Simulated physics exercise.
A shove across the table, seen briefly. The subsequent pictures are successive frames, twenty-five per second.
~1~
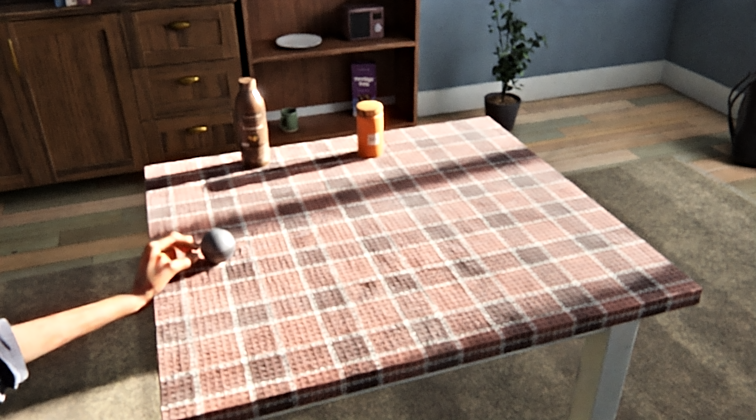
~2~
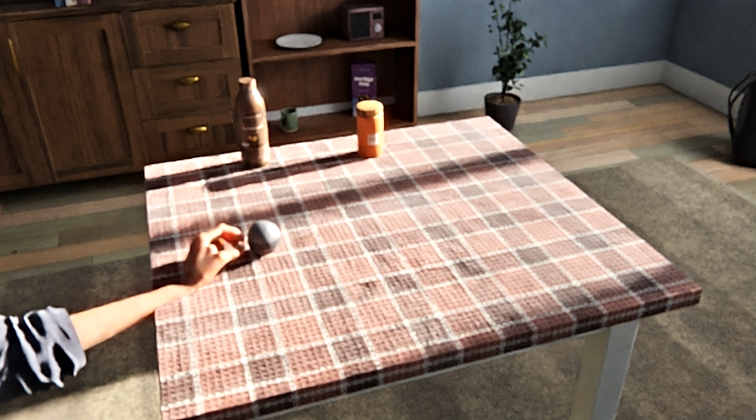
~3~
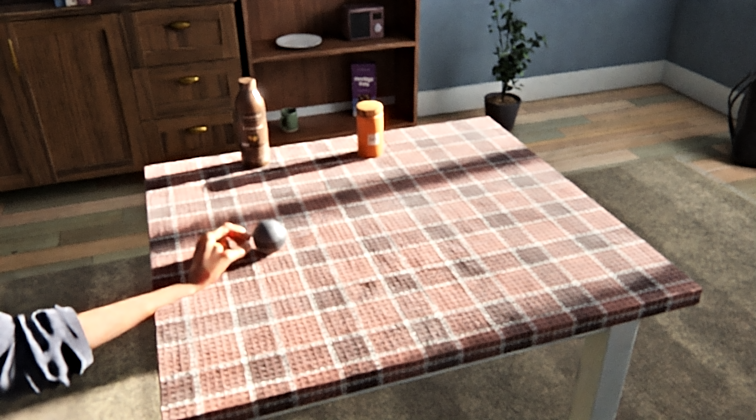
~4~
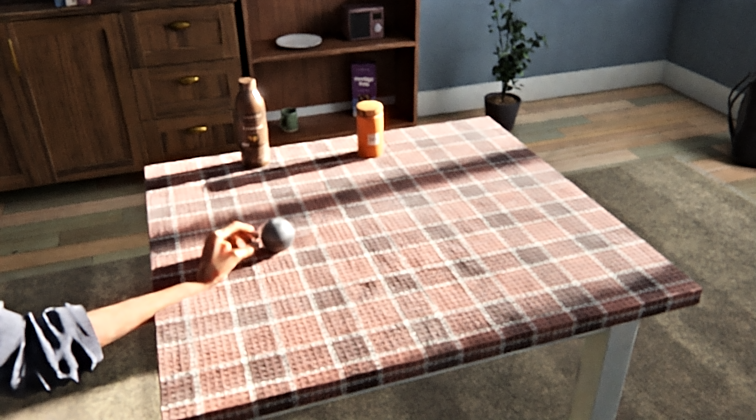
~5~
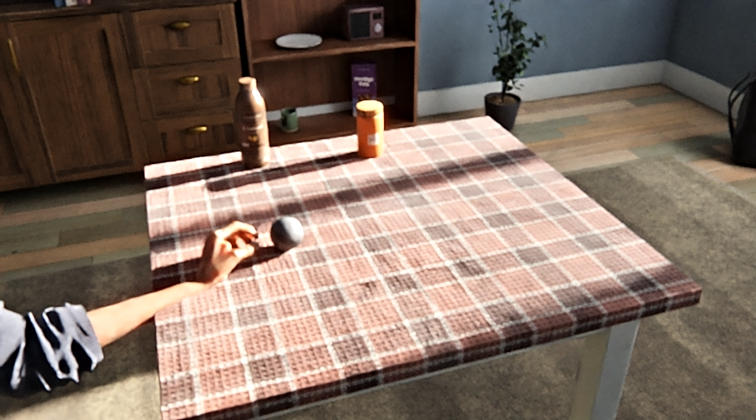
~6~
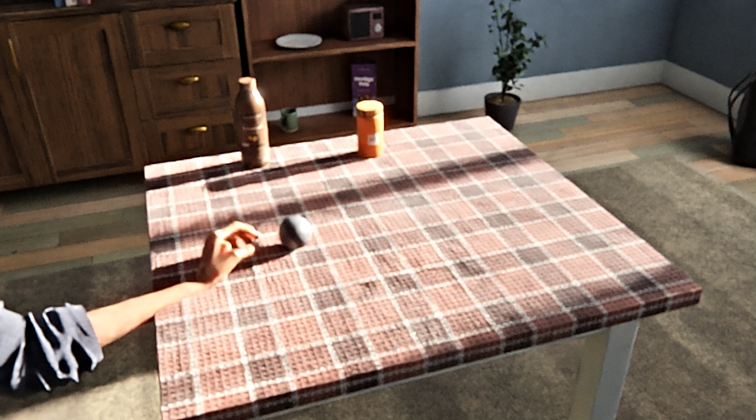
In a living room with dark wooden cabinets and a blue wall, a table is seen from above at an angle by a still camera. A brown bottle and an orange jar stand near the far edge of its red plaid cloth, with a grey ball at the left. A hand reaching from the left pushes the ball rightward, then stays back as it rolls slightly farther right.
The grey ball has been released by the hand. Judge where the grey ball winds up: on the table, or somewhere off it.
The grey ball winds up on the table.
Then, 0.20 s after the last picture, grey ball rolled well along near (331, 225).
Then, 0.50 s after the last picture, grey ball rolled well along near (368, 219).
At rest, moved from the start, grey ball. Seen from the same camera at the end, grey ball near (387, 216).
